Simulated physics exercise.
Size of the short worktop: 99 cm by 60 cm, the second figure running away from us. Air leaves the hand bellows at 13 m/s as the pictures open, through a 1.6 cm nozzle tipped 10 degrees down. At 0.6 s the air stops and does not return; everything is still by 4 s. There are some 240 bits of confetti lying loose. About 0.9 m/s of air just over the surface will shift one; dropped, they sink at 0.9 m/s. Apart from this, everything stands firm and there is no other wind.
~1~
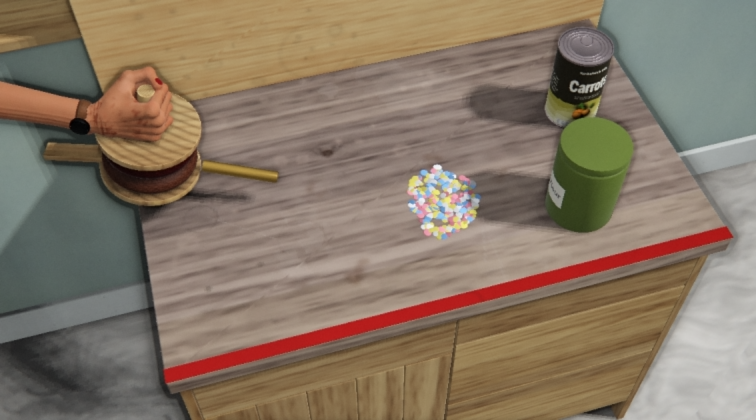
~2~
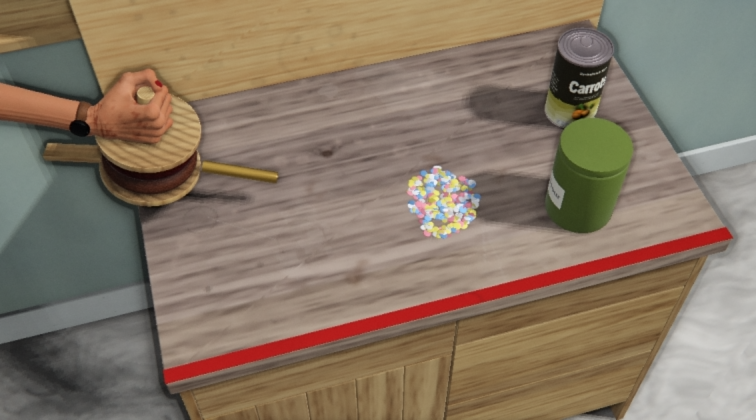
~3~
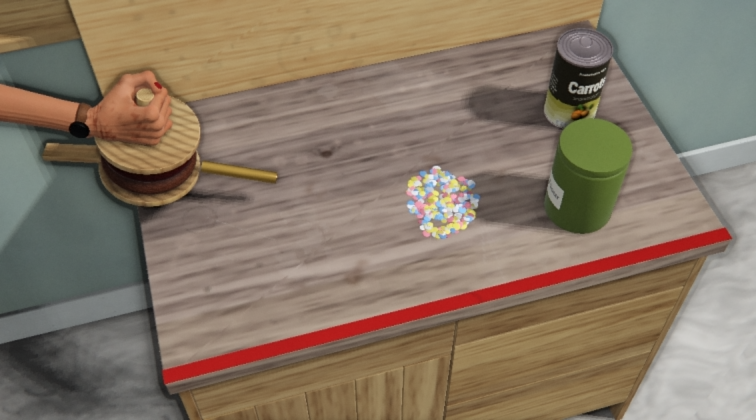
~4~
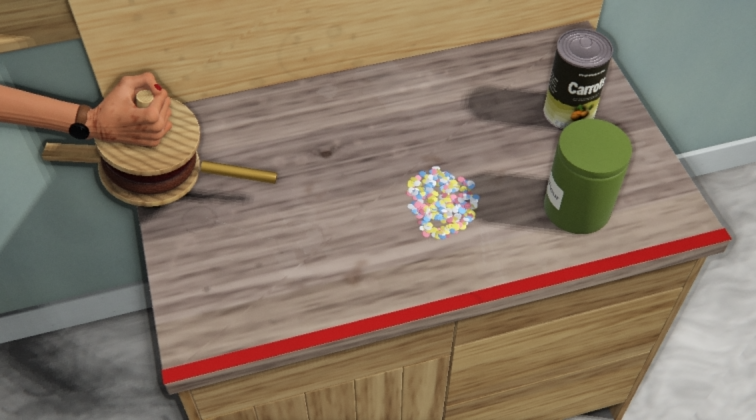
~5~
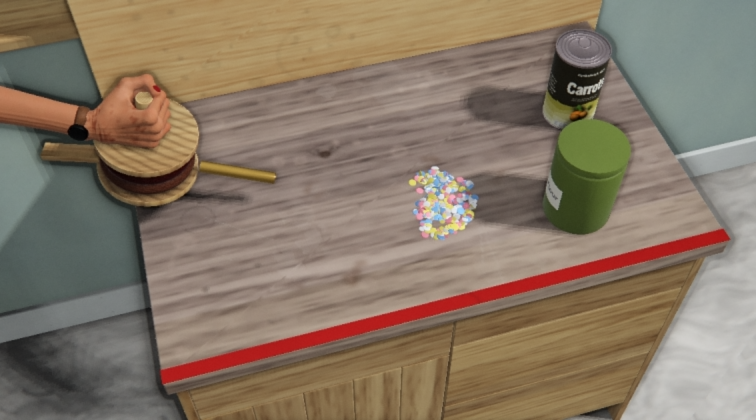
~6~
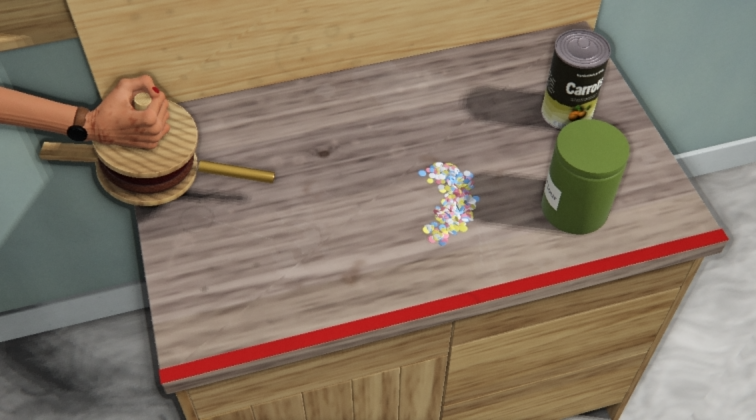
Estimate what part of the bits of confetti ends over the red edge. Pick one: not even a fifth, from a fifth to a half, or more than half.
Between a fifth and a half.
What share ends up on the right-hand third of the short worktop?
Roughly 50 in a hundred.
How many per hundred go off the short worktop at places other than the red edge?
Close to 15 % of them.
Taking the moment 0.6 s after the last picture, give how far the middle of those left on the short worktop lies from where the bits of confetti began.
Measured offset: Approx. 25 cm.
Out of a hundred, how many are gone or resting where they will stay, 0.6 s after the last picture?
The share is near 40 per cent.
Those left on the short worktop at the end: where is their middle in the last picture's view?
It lands close to (554, 180) in the last picture.
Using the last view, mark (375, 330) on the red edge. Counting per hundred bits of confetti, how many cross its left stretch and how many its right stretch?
Estimate: Left ~ 0 %; right ~ 40 %.
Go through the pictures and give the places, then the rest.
In the first frame, the middle of the bits of confetti is near (443, 202), none has stirred yet and the mouth of the hand bellows is at (278, 177).
In the second frame, the middle of the bits of confetti is near (443, 202), none has stirred yet and the red edge is centred on (465, 307).
In the third frame, the middle of the bits of confetti is near (442, 202), none has stirred yet, the top of a jar is at (596, 144) and the top of a tin is at (585, 47).
In the fourth frame, the middle of the bits of confetti is near (442, 202) and none has stirred yet.
In the fifth frame, the middle of the bits of confetti is near (441, 203), the farthest in sight from the hand bellows is at (475, 198) and about 10 % have left their places.
In the sixth frame, the middle of the bits of confetti is near (455, 201), the farthest in sight from the hand bellows is at (476, 199) and about 40 % have left their places.
Then, 0.6 s after the last picture the count stands so, 35 % are over the red edge; the middle of those left on the top is near (554, 180).
Then, 1.0 s after the last picture the count stands so, 36 % are over the red edge; the middle of those left on the top is near (554, 180).
Then, 2.0 s after the last picture the count stands so, 36 % are over the red edge; the middle of those left on the top is near (554, 180).
Then, 3.8 s after the last picture, at the end, 36 % are over the red edge; the middle of those left on the top is near (554, 180).
